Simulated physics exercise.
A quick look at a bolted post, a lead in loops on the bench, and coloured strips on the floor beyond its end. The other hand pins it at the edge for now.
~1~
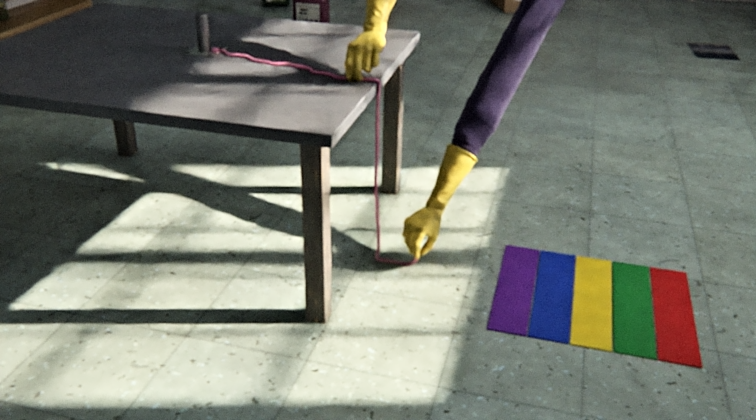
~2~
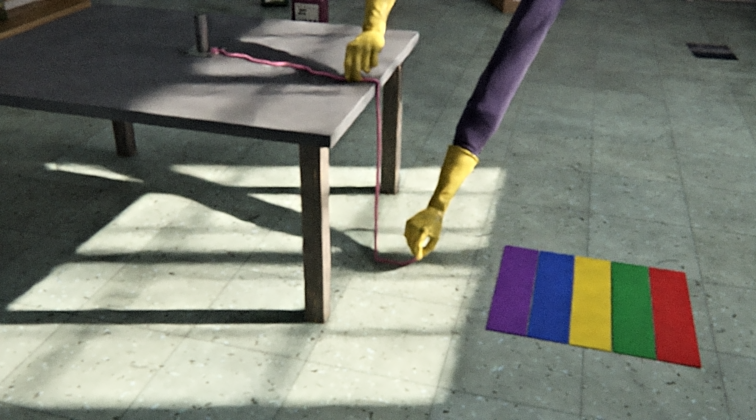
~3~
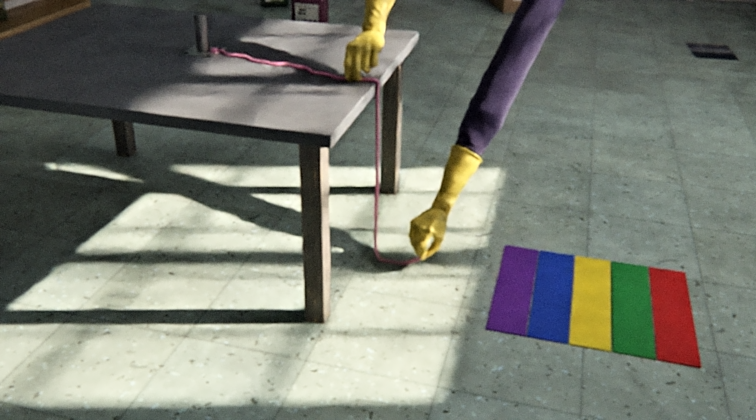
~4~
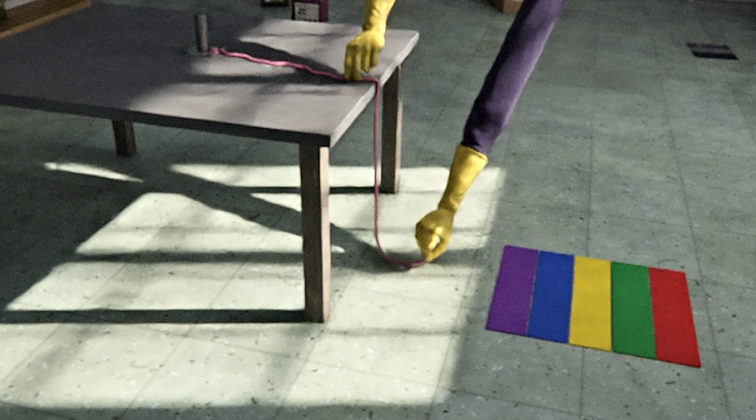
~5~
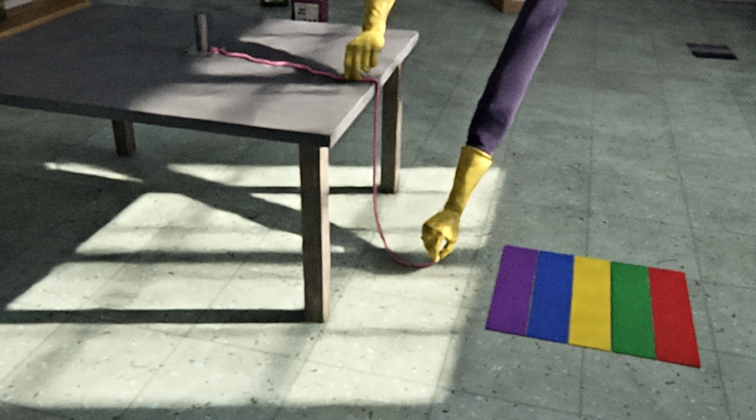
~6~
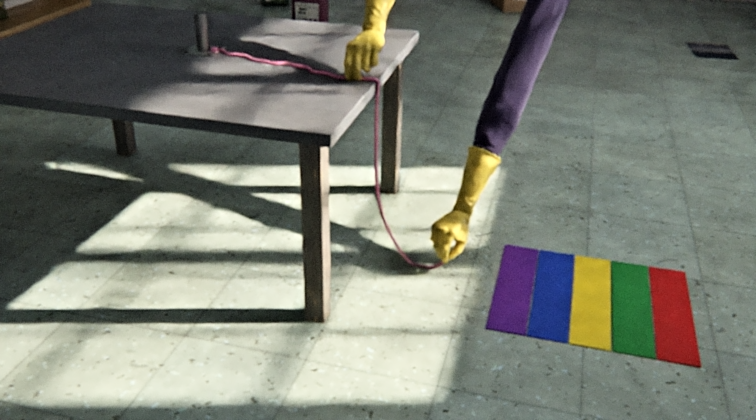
A person in yellow gloves and a purple sleeve works at a grey table on a pale tiled floor, seen from above in patchy sunlight. One hand pins a pink cord at the table's edge, near a small grey cylinder, with purple, blue, yellow, green and red strips lying at right. The lower hand slowly draws the cord's hanging end rightward just above the floor, bending it into a curve.
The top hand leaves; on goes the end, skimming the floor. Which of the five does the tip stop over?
Over blue.
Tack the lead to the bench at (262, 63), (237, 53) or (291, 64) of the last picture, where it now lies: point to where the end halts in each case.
Near (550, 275), (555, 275) and (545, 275).
Early on, end near (487, 265); short of the strips.
Midway, end near (530, 272); over purple.
At the end of the slack, end near (555, 276); over blue. The end stops over the blue strip.
